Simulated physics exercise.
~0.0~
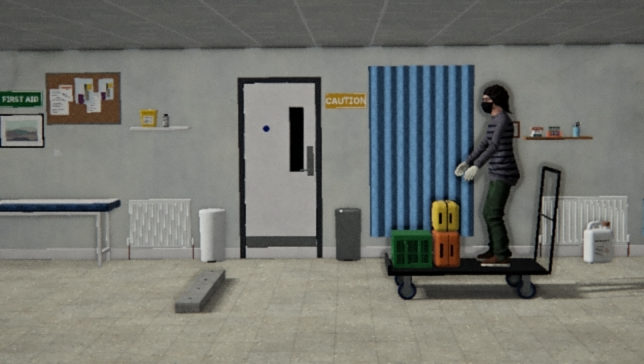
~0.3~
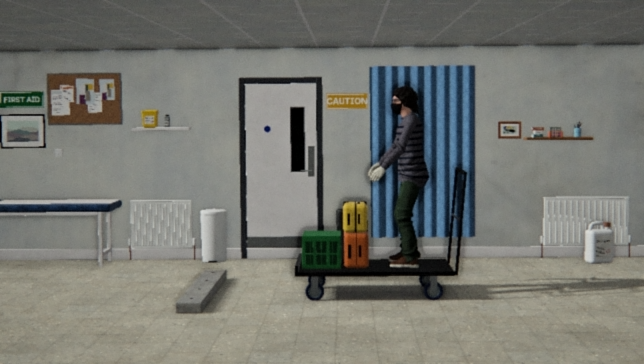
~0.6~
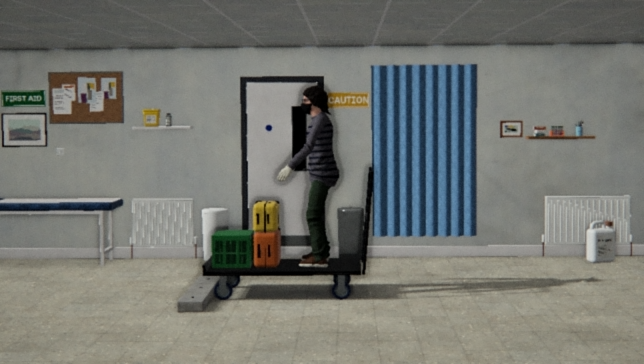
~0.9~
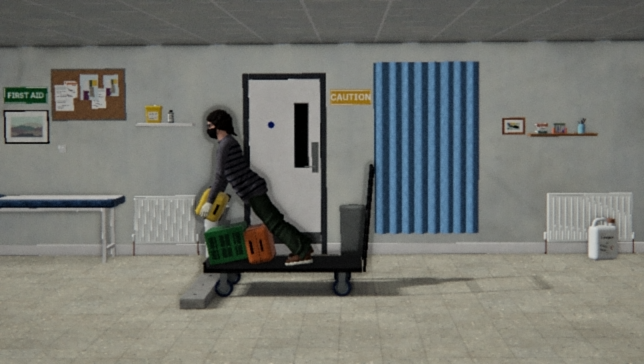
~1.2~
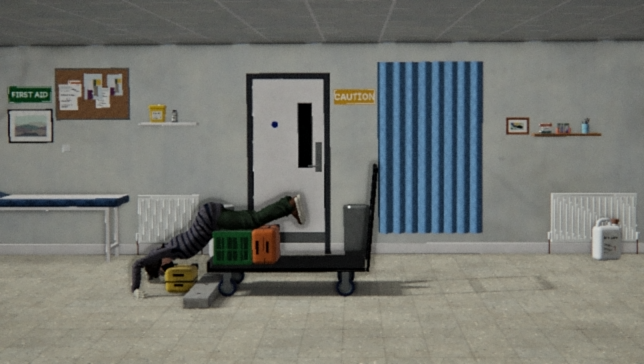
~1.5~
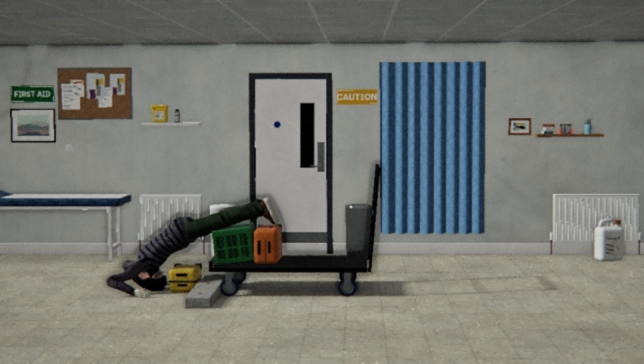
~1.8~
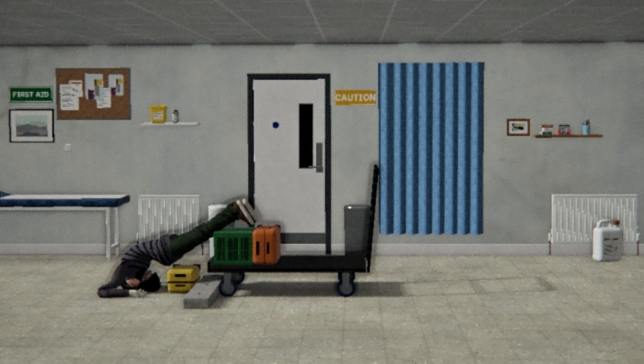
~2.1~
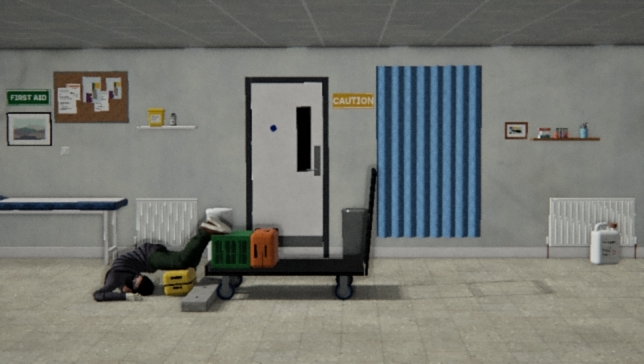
In a first-aid room, a trolley stops at a kerb, pitching its rider and a yellow case off the front.
